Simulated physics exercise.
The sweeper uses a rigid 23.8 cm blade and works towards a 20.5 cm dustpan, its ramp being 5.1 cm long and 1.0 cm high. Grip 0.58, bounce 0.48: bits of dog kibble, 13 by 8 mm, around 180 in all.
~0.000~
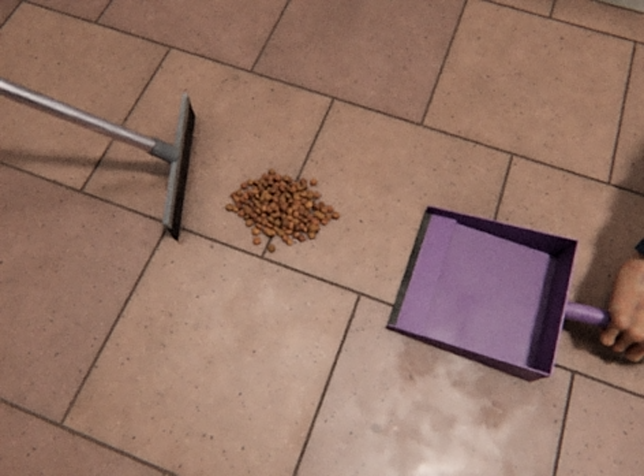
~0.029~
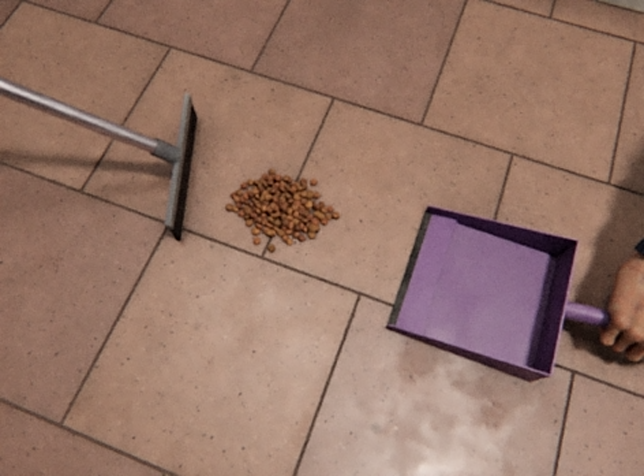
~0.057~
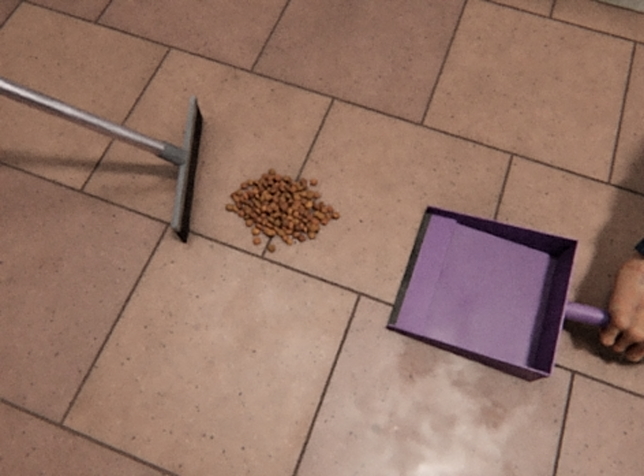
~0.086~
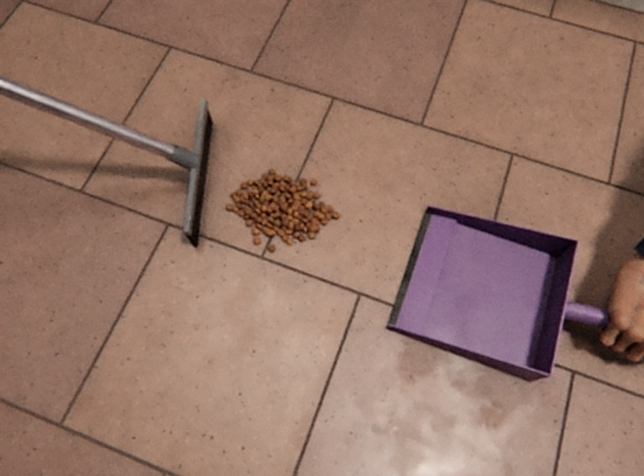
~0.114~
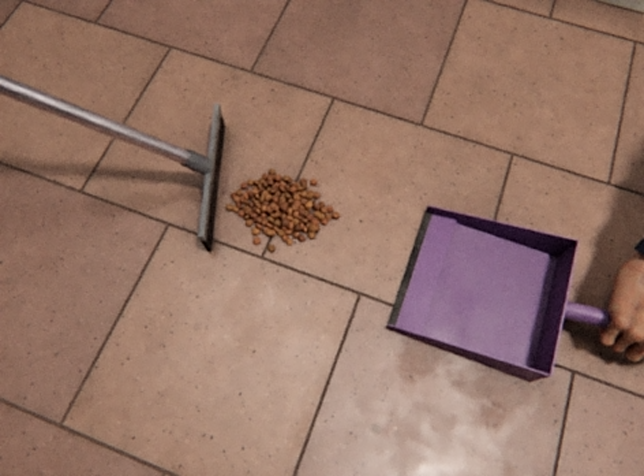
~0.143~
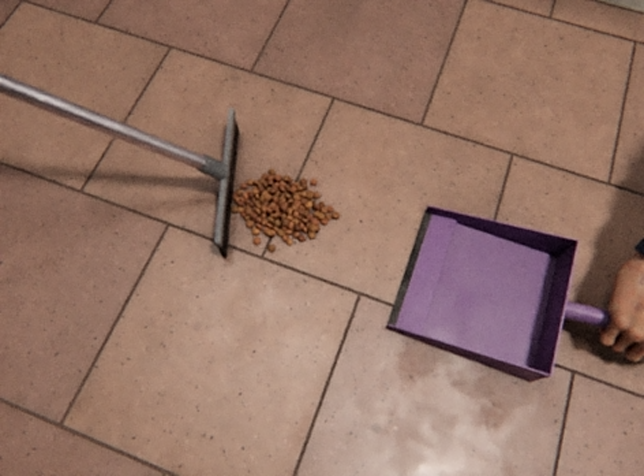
The clip opens on a brown tiled floor with a small pile of kibble between a long-handled blade on the left and a purple dustpan held by a hand on the right. The blade slides right, slowly at first, then faster, until it touches the pile's left edge, while the dustpan stays still.
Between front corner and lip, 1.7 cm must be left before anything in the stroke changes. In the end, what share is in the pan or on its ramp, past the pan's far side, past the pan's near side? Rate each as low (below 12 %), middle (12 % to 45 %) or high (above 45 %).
Pan - middle, far side - middle, near side - low.
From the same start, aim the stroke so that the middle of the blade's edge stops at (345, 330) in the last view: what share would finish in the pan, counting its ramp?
Roughly 0 percent.
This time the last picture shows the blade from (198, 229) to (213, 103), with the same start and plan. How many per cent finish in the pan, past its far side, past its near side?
Per cent by place - pan 15, far side 40, near side 0.
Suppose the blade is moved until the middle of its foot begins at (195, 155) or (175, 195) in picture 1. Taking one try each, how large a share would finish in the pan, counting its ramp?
Estimates: 20 percent and 15 percent.
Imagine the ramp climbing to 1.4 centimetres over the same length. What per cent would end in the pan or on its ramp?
15 per cent.
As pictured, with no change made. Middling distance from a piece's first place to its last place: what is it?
That distance is close to 22 cm.
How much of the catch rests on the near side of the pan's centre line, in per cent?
About 40 percent of it.
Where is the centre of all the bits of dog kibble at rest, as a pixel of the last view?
When it all comes to rest, the middle is near (409, 227).
After 0.29 s, middle of the blade 18 cm from the lip; 0 % over the lip, far side 10 %, near side 0 %.
After 0.39 s, middle of the blade 9 cm from the lip; 0 % over the lip, far side 20 %, near side 0 %.
After 0.63 s, middle of the blade 6 cm from the lip; 15 % over the lip, far side 30 %, near side 0 %.
By 1.2 s all is still; pan 15 %, far side 30 %, near side 0 %, in front of the lip or behind the blade 55 %.
